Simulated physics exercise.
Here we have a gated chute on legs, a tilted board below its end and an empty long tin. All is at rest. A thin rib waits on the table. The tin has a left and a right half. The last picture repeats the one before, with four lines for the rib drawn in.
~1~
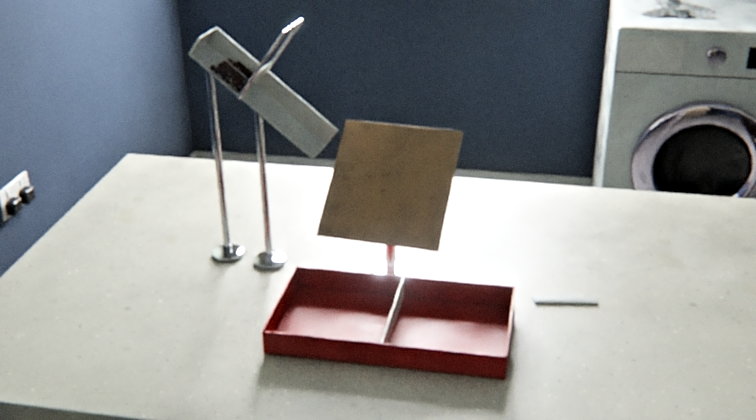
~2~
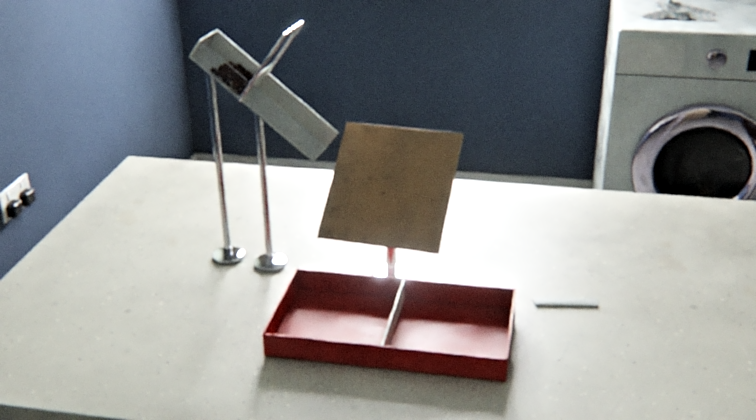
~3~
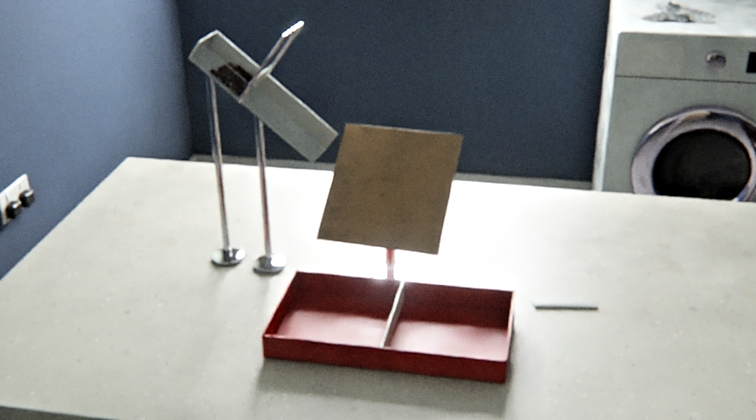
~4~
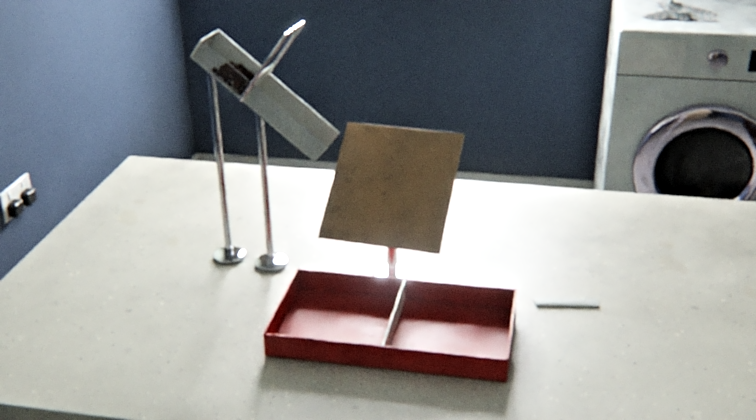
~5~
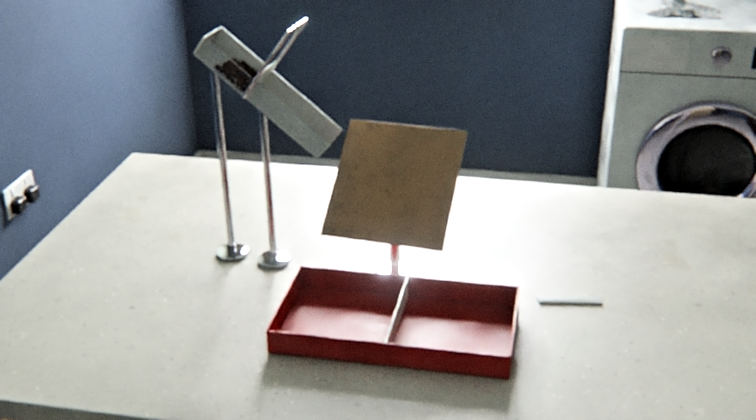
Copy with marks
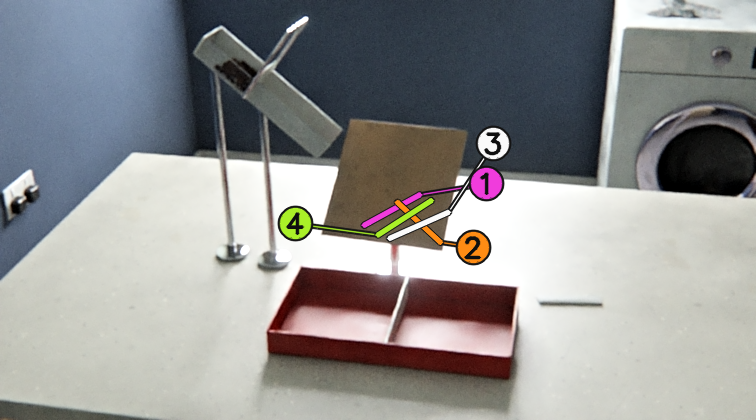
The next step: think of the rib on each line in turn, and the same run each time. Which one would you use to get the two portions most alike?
The answer is line 2.
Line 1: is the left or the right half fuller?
The left half.
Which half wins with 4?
Left.
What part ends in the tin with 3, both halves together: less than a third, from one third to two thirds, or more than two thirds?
Line 3 gives more than two thirds.
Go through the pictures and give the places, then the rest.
In the first picture, load behind the gate near (238, 79), allspice berries; lip of the chute near (320, 152), sloping fairly steeply.
In the second picture, middle of the board near (391, 185), tilted fairly steeply; middle of its low edge near (376, 245); of its high edge near (404, 128).
In the third picture, front corners of the tin near (262, 335) and (506, 360); front end of its middle wall near (381, 347); gate still shut near (262, 74).
In the fourth picture, middle of the load near (239, 82); lip near (321, 154).
In the fifth picture, middle of the load near (242, 79); lip near (324, 151).
On the marked copy, line 1 from (419, 194) to (364, 225); line 2 from (397, 202) to (440, 242); line 3 from (448, 212) to (389, 238); line 4 from (431, 200) to (378, 235).
For line 1, of what is caught, all but a few in the left half, only a few in the right.
For line 2, of what is caught, close to half in the left half, close to half in the right.
For line 3, of what is caught, all but a few in the left half, a small share in the right.
For line 4, of what is caught, all but a few in the left half, only a few in the right.
